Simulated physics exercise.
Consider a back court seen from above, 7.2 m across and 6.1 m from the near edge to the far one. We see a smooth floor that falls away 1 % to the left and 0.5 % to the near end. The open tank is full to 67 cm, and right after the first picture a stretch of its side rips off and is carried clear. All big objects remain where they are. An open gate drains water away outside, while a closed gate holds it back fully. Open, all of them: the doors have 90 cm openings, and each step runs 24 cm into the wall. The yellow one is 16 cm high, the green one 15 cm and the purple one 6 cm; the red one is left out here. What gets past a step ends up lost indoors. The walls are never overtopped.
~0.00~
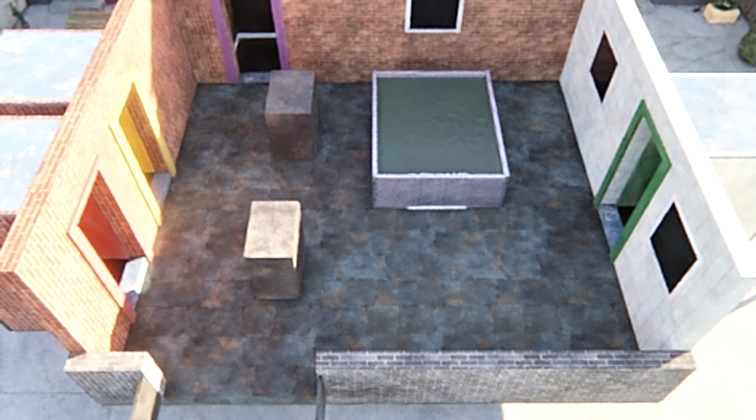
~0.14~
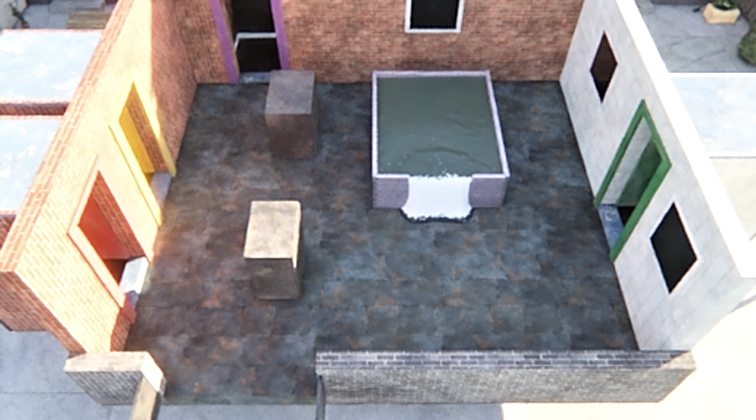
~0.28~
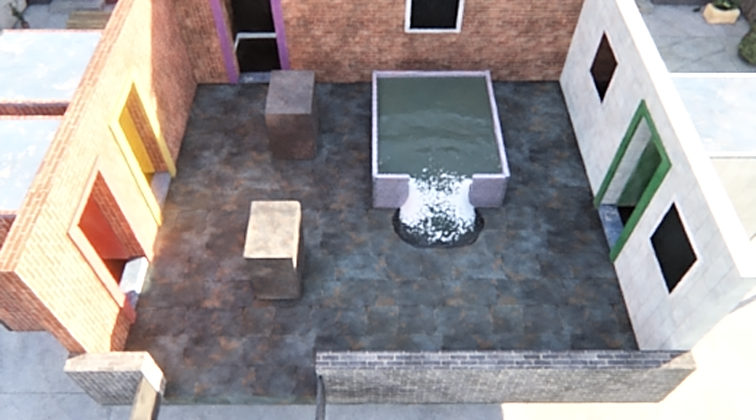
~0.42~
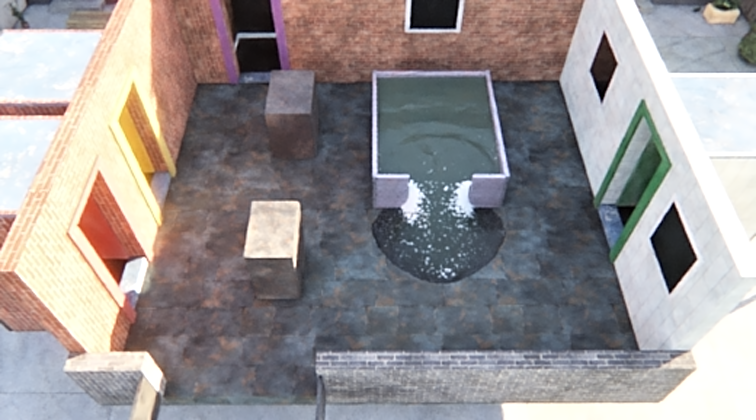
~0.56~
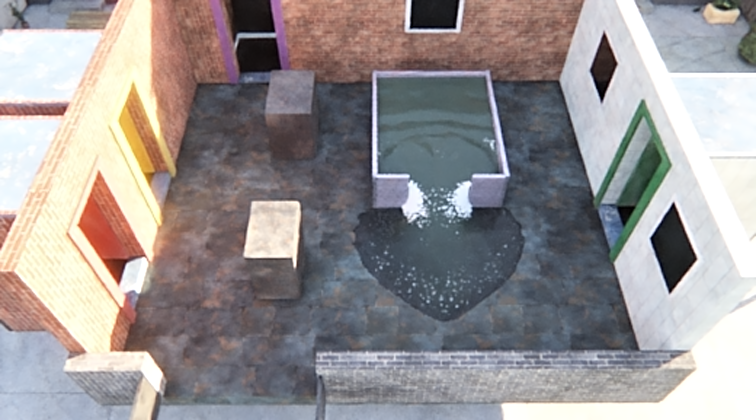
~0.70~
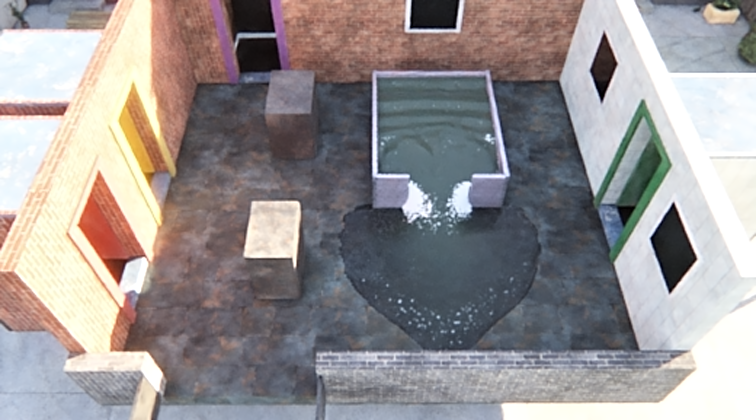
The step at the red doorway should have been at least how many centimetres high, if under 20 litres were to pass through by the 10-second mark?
At least some 9 cm.
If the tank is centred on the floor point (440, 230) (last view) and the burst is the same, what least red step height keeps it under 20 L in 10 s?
It should be around 19 cm high.
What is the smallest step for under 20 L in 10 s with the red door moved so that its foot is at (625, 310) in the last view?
You'd want it roughly 15 cm high.
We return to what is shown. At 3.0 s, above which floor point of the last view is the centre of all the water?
The water is centred near (436, 215).
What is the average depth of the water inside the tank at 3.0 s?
Mean depth: Approx. 37 cm.
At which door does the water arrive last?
Purple, last of all.
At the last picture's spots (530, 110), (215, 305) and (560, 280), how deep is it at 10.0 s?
Depths in order: 8 / 4 / 6 cm.
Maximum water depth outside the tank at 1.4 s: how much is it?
Max depth: About 36 cm.
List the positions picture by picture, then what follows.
Still water, 67 cm deep, in the open tank at (435, 124); the red door at (118, 249) is dry, in the first picture.
The gap is at (438, 196), the front 0.3 m out at (418, 220); the back of the open tank holds 67 cm, in the second picture.
Water pours out at (438, 197) and has run 0.7 m, to (415, 242); about 11 cm deep outside, 67 cm at the back, in the third picture.
Water pours out at (438, 197) and has run 1.4 m, to (433, 277); about 7 cm deep outside, 67 cm at the back, in the fourth picture.
The gap is at (438, 196), the front 2.0 m out at (436, 313); the back of the open tank holds 67 cm, in the fifth picture.
The front is at (443, 352), 2.6 m from the gap at (438, 196); 4.9 m2 of floor is wet, 66 cm left at the back; 3.2 m in a straight line remain to the red door at (118, 249), in the sixth picture.
After 1.4 s water covers 25 % of the floor, deepest (36 cm) near (436, 217); it has not reached the red door.
After 3.0 s water covers 35 % of the floor, deepest (32 cm) near (635, 375); it has not reached the red door.
After 10.0 s water covers 95 % of the floor, deepest (12 cm) near (116, 379); 9 cm at the red door, 0 litres in over its 16 cm step.
At the red door as built, the water arrived by 3.6 s and peaked near 13 cm at 4.8 s.
With a step of 8 cm, 34 litres would have come in within the 10 s; with 11.5 cm, 3 litres. So under 20 litres takes about 9 cm.
